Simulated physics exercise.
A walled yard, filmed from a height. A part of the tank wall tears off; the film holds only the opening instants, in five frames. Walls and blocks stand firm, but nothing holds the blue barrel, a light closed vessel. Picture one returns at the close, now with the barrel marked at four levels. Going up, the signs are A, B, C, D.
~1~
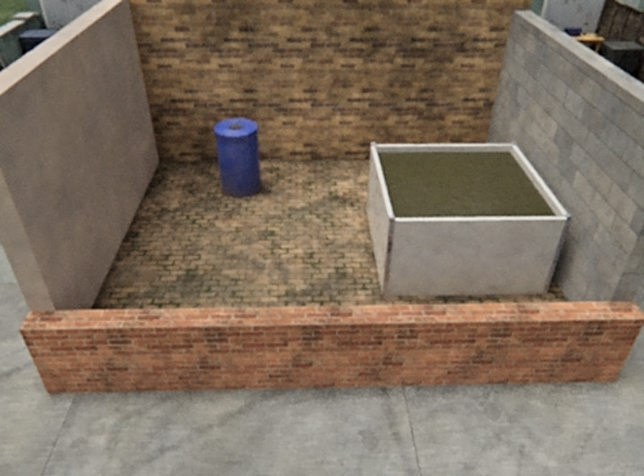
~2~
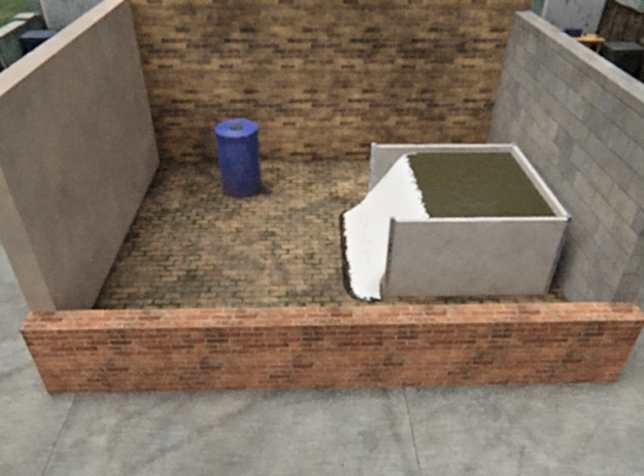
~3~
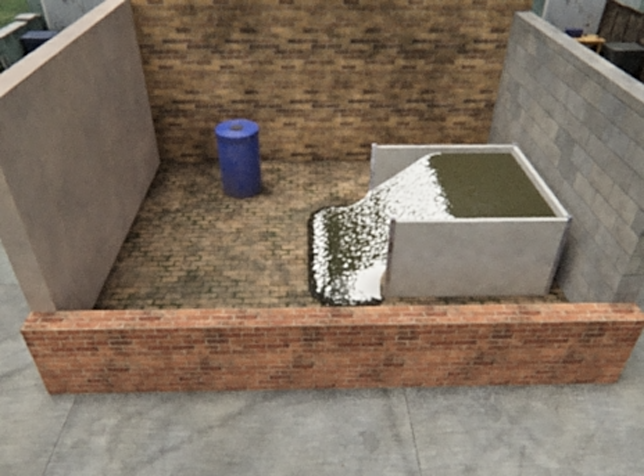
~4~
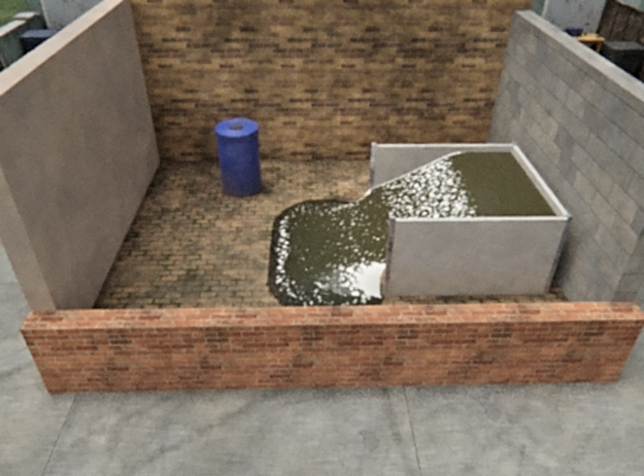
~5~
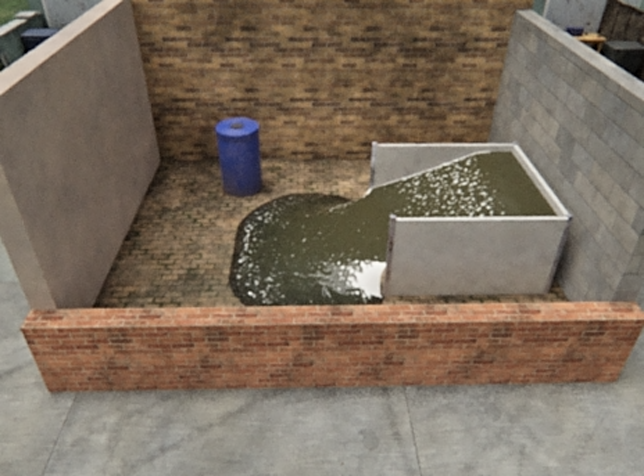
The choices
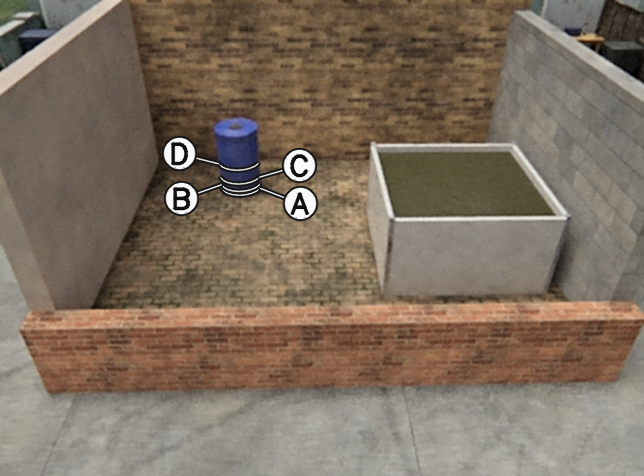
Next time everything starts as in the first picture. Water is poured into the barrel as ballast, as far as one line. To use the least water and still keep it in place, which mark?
Line D just does it.
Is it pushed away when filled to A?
Yes, that goes wrong.
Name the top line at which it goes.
C it is.
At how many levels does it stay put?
One of the four.
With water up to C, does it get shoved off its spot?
Yes, that goes wrong.
In white, A at (239, 195); B at (239, 191); C at (238, 184); D at (237, 170); from the bottom up A, B, C, D.
With A, it is pushed about 6 times its own width away.
With B, it is pushed about 5 times its own width away.
With C, it is pushed about twice its own width away.
With D, it does not move.
